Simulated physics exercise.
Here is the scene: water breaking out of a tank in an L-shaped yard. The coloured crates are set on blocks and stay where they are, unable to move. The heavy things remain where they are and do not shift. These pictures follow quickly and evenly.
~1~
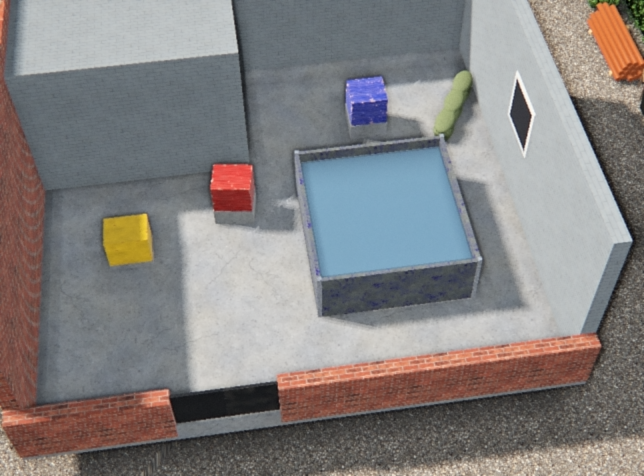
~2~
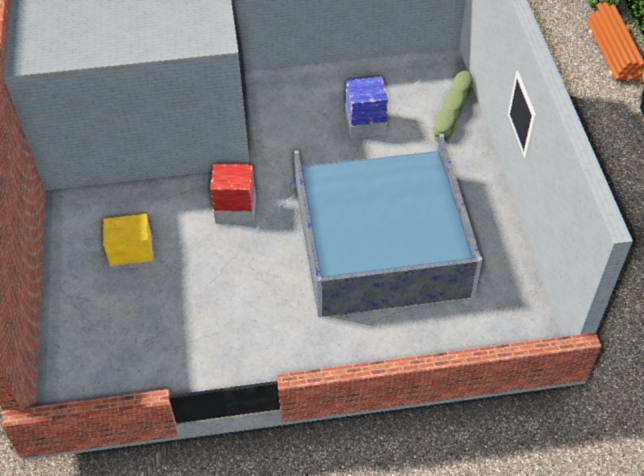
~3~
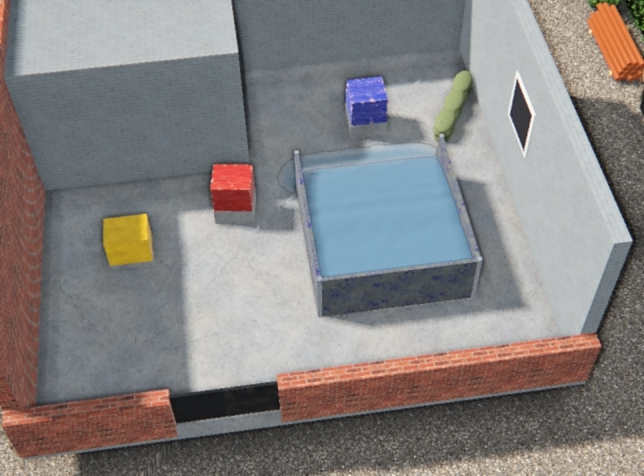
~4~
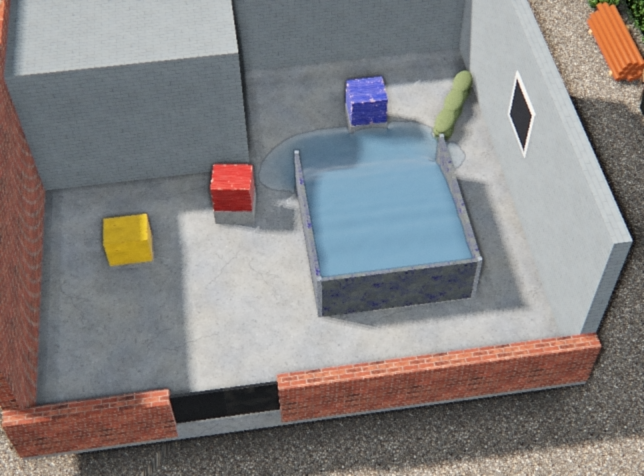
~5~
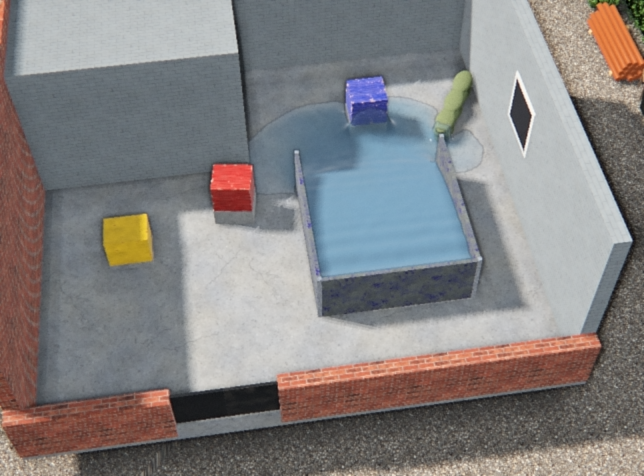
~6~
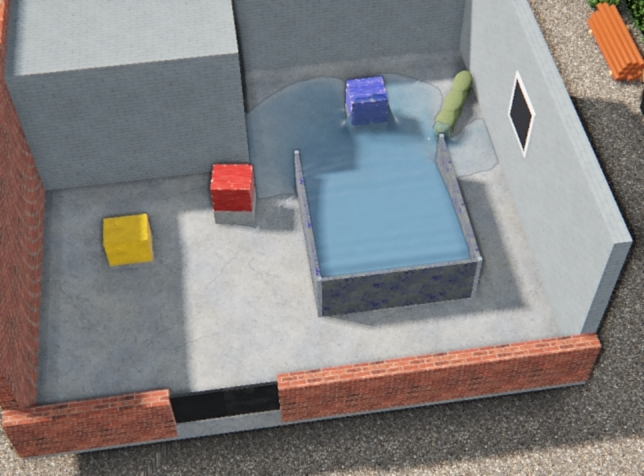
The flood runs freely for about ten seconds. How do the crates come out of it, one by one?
One by one: The red crate comes out dry; the blue crate comes out wet; the yellow crate comes out dry.
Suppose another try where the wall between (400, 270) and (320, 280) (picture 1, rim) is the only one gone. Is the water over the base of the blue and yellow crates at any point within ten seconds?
As I see it, the blue crate is not reached, and the yellow crate gets reached.
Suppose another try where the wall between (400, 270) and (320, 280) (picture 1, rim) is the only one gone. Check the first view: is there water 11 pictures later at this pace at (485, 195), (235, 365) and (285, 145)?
Spot one spared, spot two inundated, spot three spared.
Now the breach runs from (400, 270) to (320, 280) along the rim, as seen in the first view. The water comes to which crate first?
The yellow one.
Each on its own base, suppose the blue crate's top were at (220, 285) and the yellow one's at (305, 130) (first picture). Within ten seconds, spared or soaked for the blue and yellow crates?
The blue crate stays clear, while the yellow crate gets flooded.
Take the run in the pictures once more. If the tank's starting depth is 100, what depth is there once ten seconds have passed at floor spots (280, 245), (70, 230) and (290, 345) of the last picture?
2, 14, 10 %.
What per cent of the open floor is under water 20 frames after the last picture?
Near 45 in a hundred.
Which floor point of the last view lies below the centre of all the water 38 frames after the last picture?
Centre point: Around (353, 177).
A moment on, water covers 30 % of the floor; the red crate water round its plinth, the blue crate water round its plinth, the yellow crate not reached.
Next, water covers 35 % of the floor; the red crate water round its plinth, the blue crate water round its plinth, the yellow crate not reached.
Then, water covers 45 % of the floor; the red crate water round its plinth, the blue crate water round its plinth, the yellow crate not reached.
Later, water covers 70 % of the floor; the red crate water round its plinth, the blue crate water round its plinth, the yellow crate water round its plinth.
In the end, water covers 95 % of the floor; the red crate stayed above the water, the blue crate was topped, the yellow crate stayed above the water.
